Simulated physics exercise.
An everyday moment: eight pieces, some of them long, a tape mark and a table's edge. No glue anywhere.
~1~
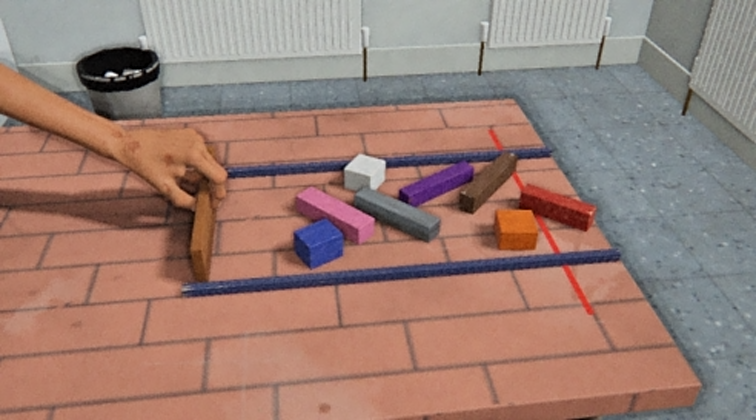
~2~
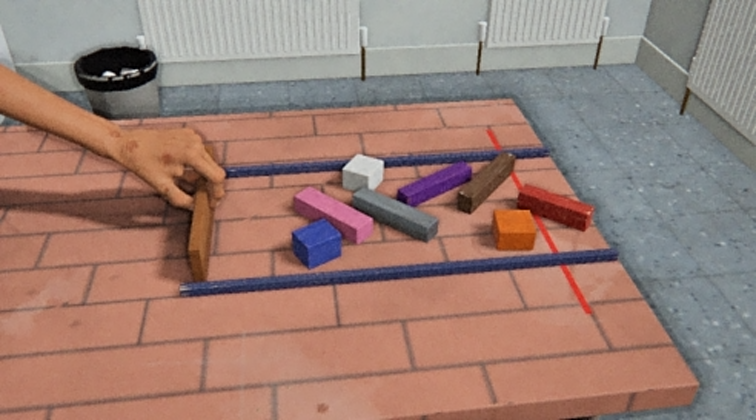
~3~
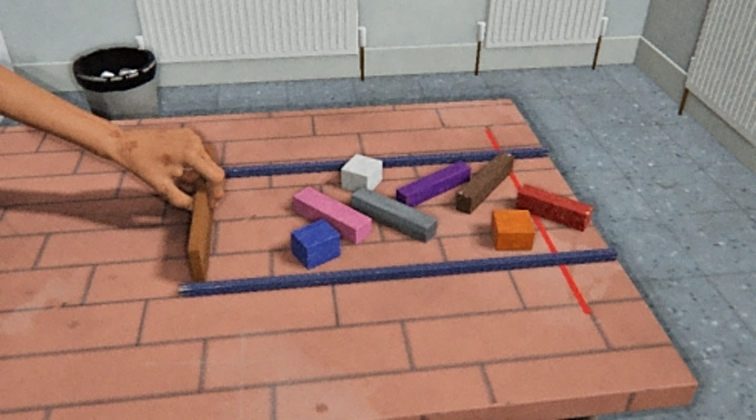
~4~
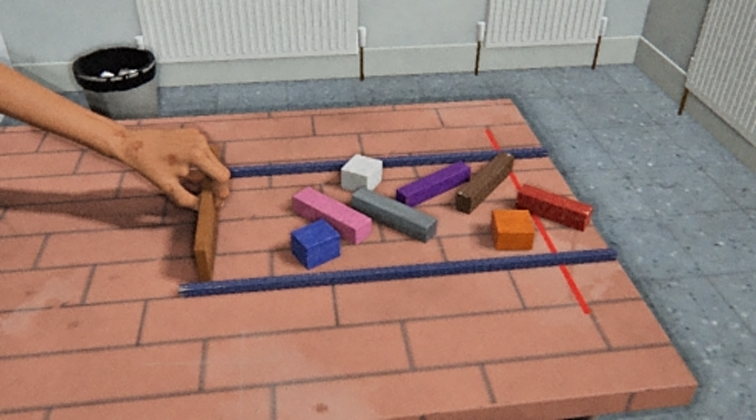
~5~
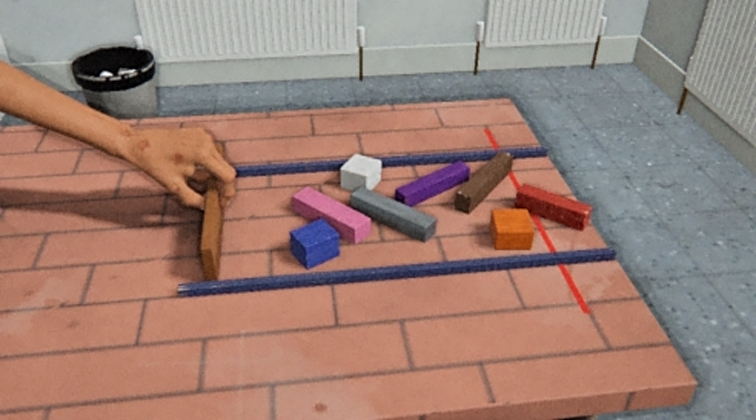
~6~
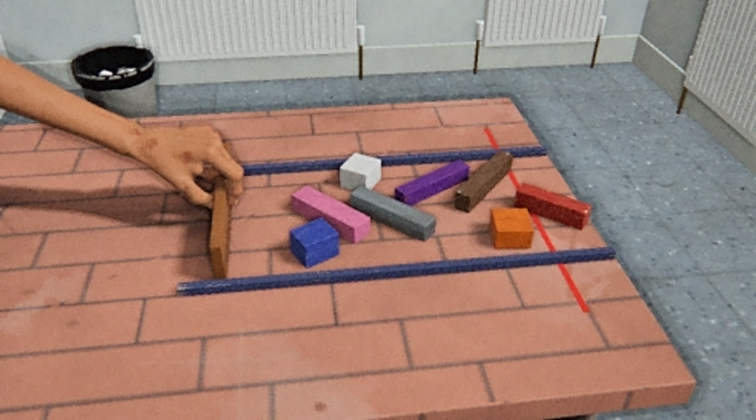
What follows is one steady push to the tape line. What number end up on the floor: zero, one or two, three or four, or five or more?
Here the number that fall off is three or four.
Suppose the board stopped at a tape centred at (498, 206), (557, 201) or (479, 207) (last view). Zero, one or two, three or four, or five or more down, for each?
In that order: One to two; five or over; no fall at all.
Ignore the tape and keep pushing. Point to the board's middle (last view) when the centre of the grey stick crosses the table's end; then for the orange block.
Its middle is around (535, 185) and around (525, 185).
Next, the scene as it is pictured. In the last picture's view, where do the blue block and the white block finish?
The blue block at (567, 230), the white block at (521, 157).
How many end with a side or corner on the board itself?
That makes 3.
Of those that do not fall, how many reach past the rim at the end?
The number is 3.
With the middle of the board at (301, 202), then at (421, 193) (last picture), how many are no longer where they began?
The counts are 2 and 7.
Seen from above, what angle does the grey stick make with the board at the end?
Some 25 degrees.
Early on, none off yet; red bar at rest near (552, 206); orange block at rest near (511, 228); brown bar at rest near (485, 181).
A while later, none off yet; red bar at rest near (552, 206); orange block at rest near (512, 228); brown bar moving near (493, 179).
Further along, none off yet; red bar travelled a little near (567, 205); orange block travelled about its own width near (562, 234); brown bar travelled about its own width near (556, 169).
Finally, the number that fall off is three or four; lost, purple bar, brown bar and red bar.
